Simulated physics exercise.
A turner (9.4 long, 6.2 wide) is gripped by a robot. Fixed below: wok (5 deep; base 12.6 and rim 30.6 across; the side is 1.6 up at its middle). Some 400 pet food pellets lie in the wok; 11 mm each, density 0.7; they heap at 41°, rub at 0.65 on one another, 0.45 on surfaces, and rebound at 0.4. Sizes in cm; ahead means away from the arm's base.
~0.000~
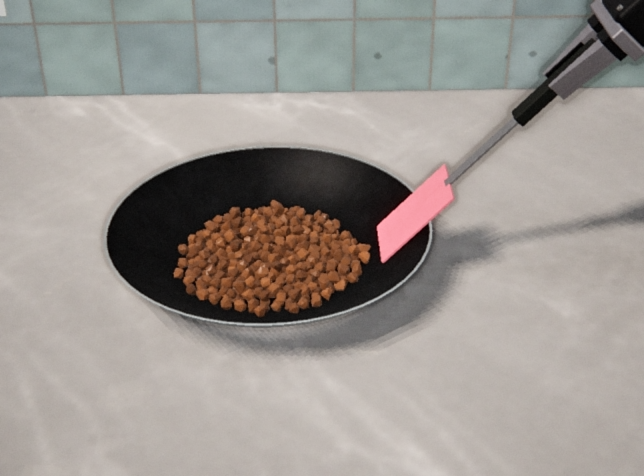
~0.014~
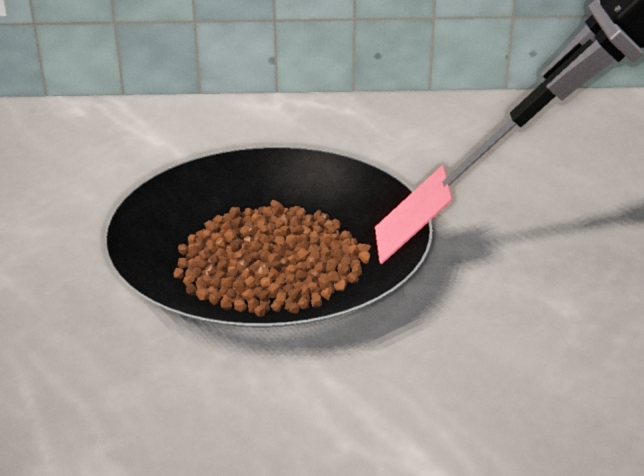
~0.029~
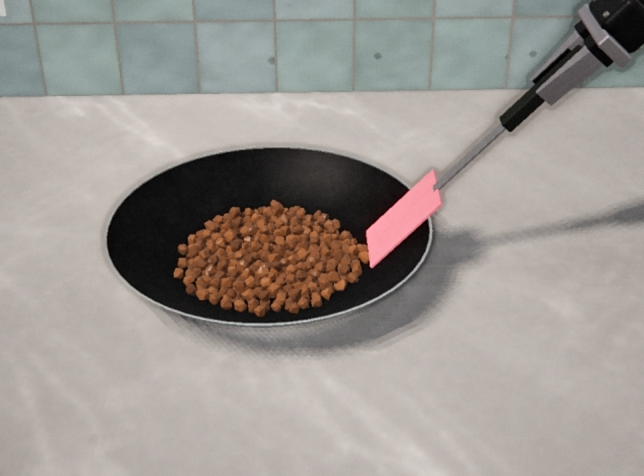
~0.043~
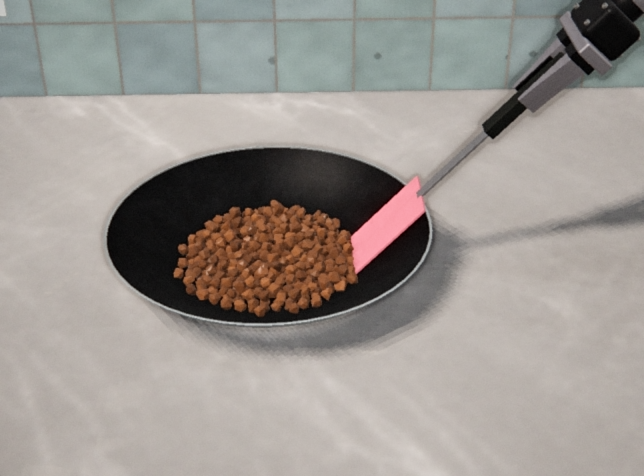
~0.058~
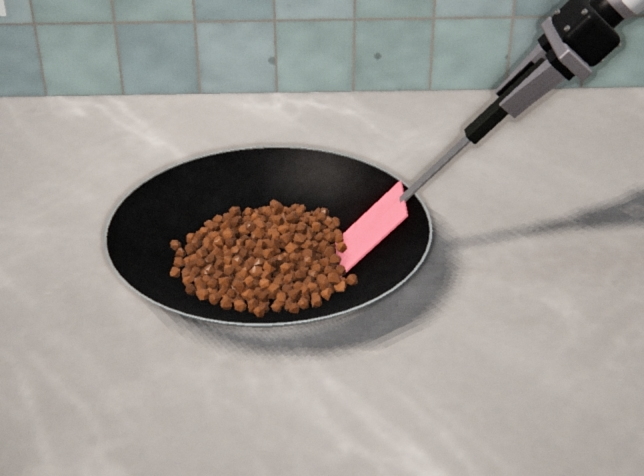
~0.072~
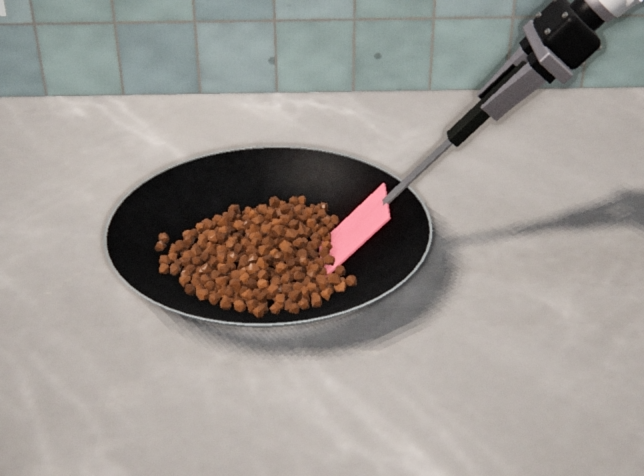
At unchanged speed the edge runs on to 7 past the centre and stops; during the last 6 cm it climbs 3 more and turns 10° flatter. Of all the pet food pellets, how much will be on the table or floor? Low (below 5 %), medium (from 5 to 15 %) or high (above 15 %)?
On the table or floor the share is medium, from 5 to 15 %.
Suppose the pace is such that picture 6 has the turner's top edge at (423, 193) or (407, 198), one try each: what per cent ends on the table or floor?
About 0 and 0 per cent.
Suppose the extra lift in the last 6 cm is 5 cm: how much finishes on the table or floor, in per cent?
Some 10 per cent.
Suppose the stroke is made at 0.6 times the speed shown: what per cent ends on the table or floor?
About 0 per cent.
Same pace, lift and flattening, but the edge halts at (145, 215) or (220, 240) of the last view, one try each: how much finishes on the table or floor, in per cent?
About 30 and 5 per cent.
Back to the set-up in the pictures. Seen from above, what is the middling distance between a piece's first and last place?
Roughly 5 cm.
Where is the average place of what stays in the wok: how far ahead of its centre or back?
About 4.5 cm ahead.
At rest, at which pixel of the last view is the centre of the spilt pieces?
Around (44, 261).
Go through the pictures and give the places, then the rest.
In the first frame, turner top edge at (449, 181), sloping 48°; upper third of the load around (277, 251), from x 180 to 365, top at y 205; 397 in the wok.
In the second frame, turner top edge at (448, 182), sloping 48°; upper third of the load around (277, 251), from x 180 to 365, top at y 205.
In the third frame, turner top edge at (438, 187), sloping 48°; upper third of the load around (277, 251), from x 180 to 365, top at y 205.
In the fourth frame, turner top edge at (421, 193), sloping 48°; upper third of the load around (278, 249), from x 180 to 355, top at y 205.
In the fifth frame, turner top edge at (404, 198), sloping 48°; upper third of the load around (274, 246), from x 175 to 350, top at y 205.
In the sixth frame, turner top edge at (387, 200), sloping 48°; upper third of the load around (266, 244), from x 160 to 350, top at y 200; 397 in the wok.
By 0.11 s, sloping 48°, highest piece 6 above the table; 397 in the wok.
By 0.14 s, sloping 45°, highest piece 7 above the table; 396 in the wok, 1 on the blade or in flight.
By 0.36 s, sloping 38°, highest piece 6 above the table; 363 in the wok, 25 on the table or floor, 9 on the blade or in flight.
By 1.41 s, sloping 38°, highest piece 5 above the table; 362 in the wok, 35 on the table or floor.
Final count, 362 in the wok, 35 on the table or floor. That is 9 % on the table or floor.
